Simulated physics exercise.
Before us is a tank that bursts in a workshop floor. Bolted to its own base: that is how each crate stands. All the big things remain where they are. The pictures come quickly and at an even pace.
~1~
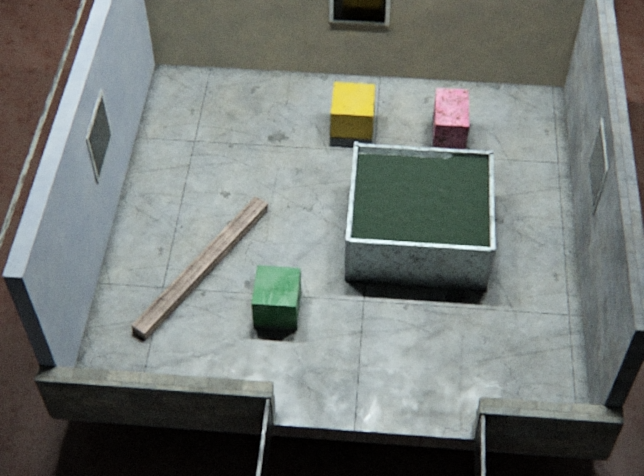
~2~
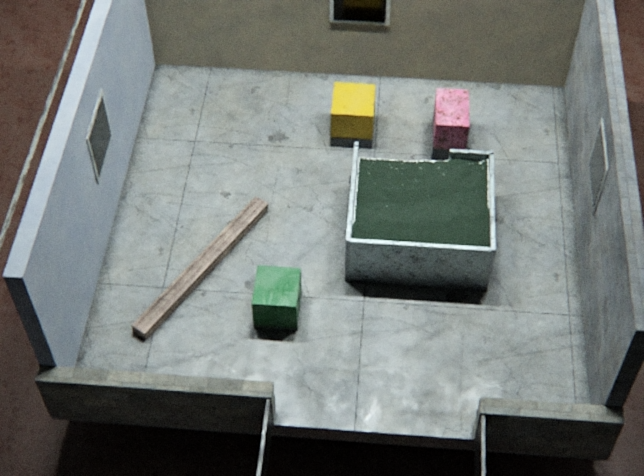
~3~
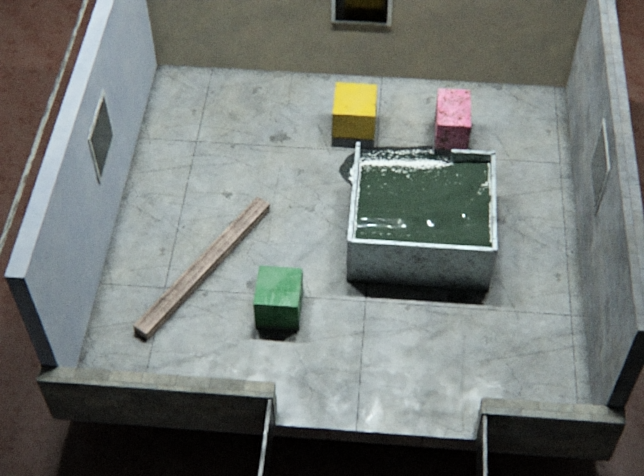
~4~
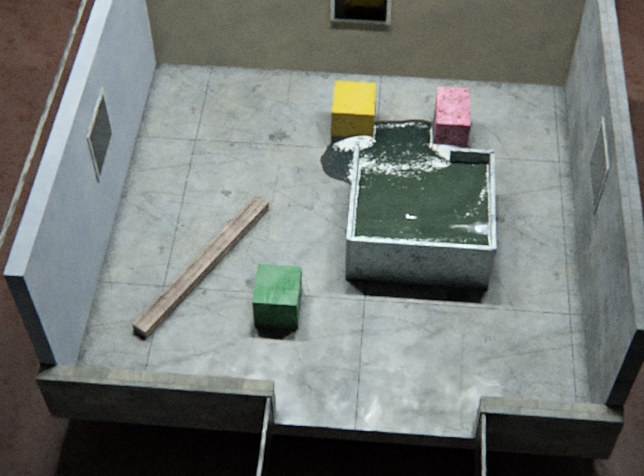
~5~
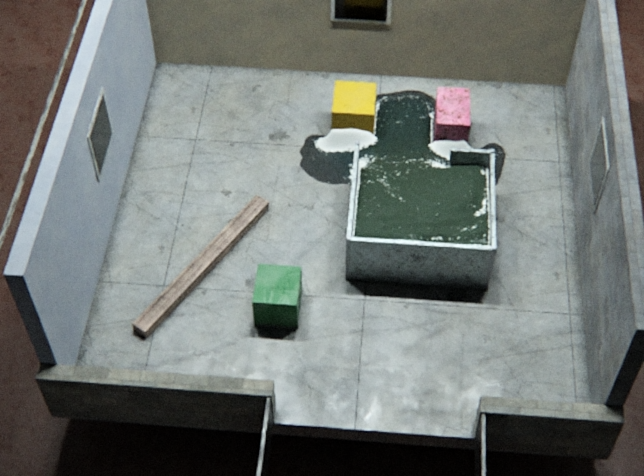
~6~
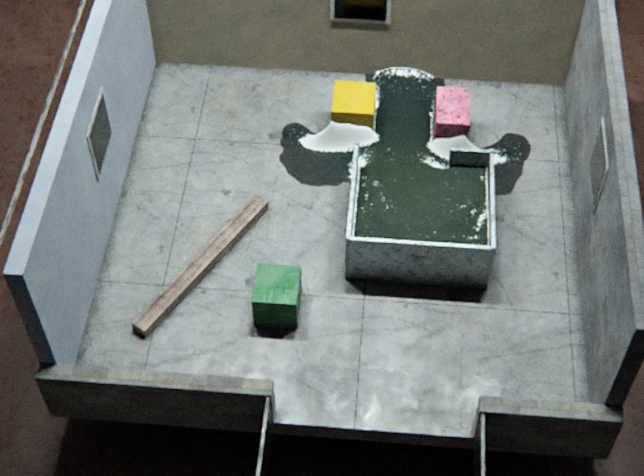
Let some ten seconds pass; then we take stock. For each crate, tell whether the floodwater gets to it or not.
Crate by crate: Green crate - reached; pink crate - reached; yellow crate - reached.
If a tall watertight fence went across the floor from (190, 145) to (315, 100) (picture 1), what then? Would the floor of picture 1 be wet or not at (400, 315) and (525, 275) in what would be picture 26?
As listed: Not flooded, under water.
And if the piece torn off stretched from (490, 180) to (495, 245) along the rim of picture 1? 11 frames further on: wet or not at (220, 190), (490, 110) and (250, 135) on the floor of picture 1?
The first comes out untouched, the second soaked, the third untouched.
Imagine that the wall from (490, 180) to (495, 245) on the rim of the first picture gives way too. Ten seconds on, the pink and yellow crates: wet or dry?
The pink crate remains dry; the yellow crate escapes it.
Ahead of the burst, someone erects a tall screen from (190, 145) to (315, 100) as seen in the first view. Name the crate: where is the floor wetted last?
It's the crate marked green.
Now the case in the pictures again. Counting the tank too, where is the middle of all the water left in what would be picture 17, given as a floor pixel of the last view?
I reckon somewhere around (386, 163).
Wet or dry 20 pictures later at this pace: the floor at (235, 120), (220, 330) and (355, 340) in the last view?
First spot swamped, second spot clear, third spot clear.
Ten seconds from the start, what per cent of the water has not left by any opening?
Some 94 per cent has not gone.
A moment on, water covers 30 % of the floor; the green crate not reached, the pink crate water round its plinth, the yellow crate water round its plinth.
Next, water covers 50 % of the floor; the green crate not reached, the pink crate water round its plinth, the yellow crate water round its plinth.
Then, water covers 60 % of the floor; the green crate water round its plinth, the pink crate water round its plinth, the yellow crate water round its plinth.
Later, water covers 75 % of the floor; the green crate water round its plinth, the pink crate water round its plinth, the yellow crate water round its plinth.
In the end, water covers 100 % of the floor; the green crate was topped, the pink crate was topped, the yellow crate was topped.
